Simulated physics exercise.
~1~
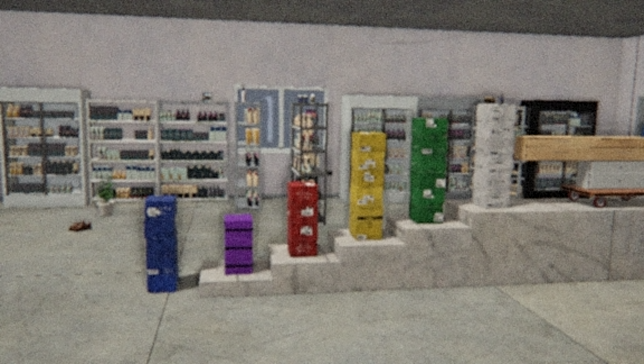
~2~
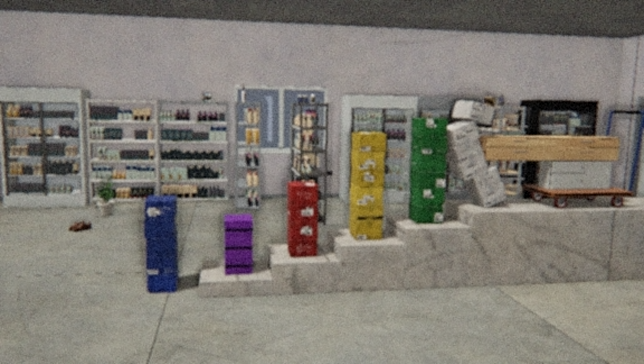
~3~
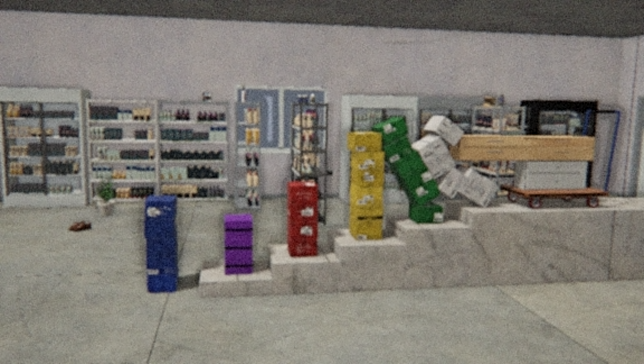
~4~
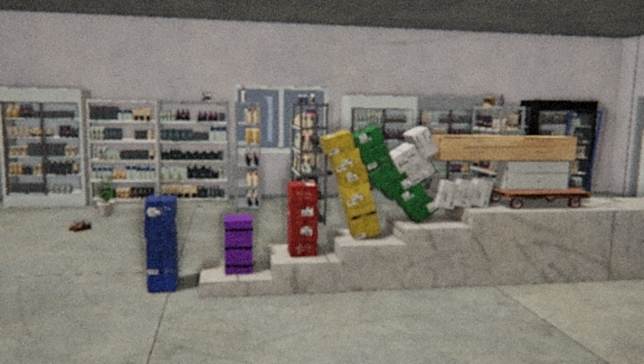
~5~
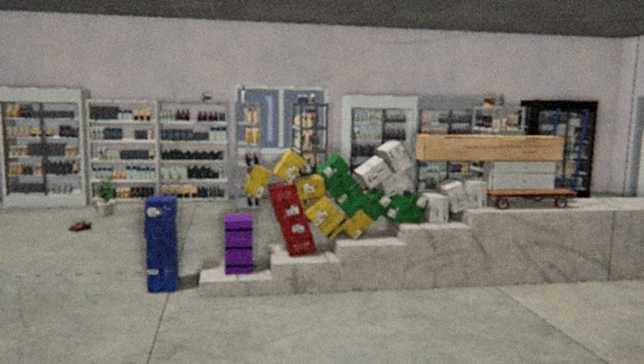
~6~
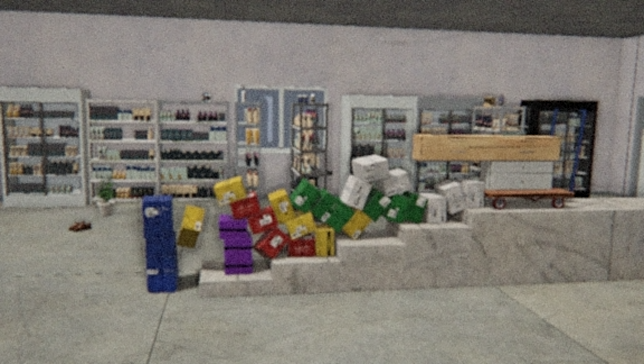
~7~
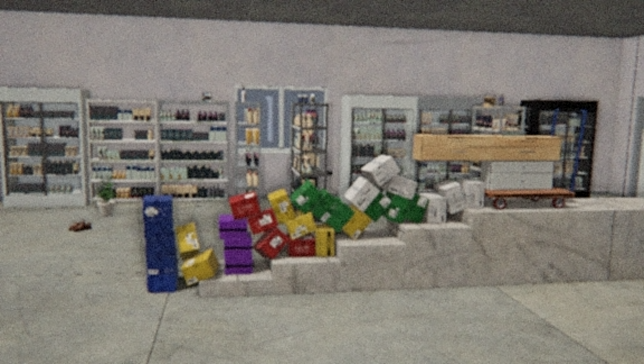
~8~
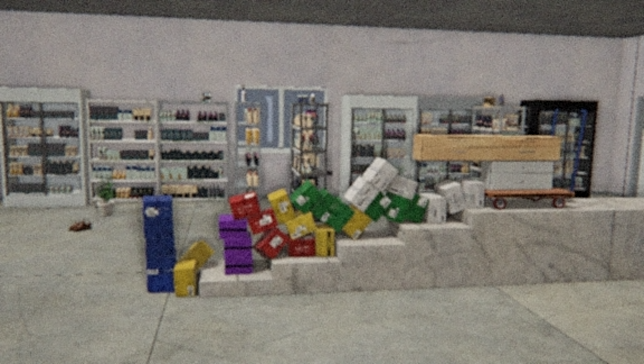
A trolley carrying a long wooden case rolls left into a white column of parcels, which topples down the steps into the green, yellow and red columns in turn. The green parcels end heaped with the others, two yellow ones drop beside the blue column, and purple and blue stay standing.
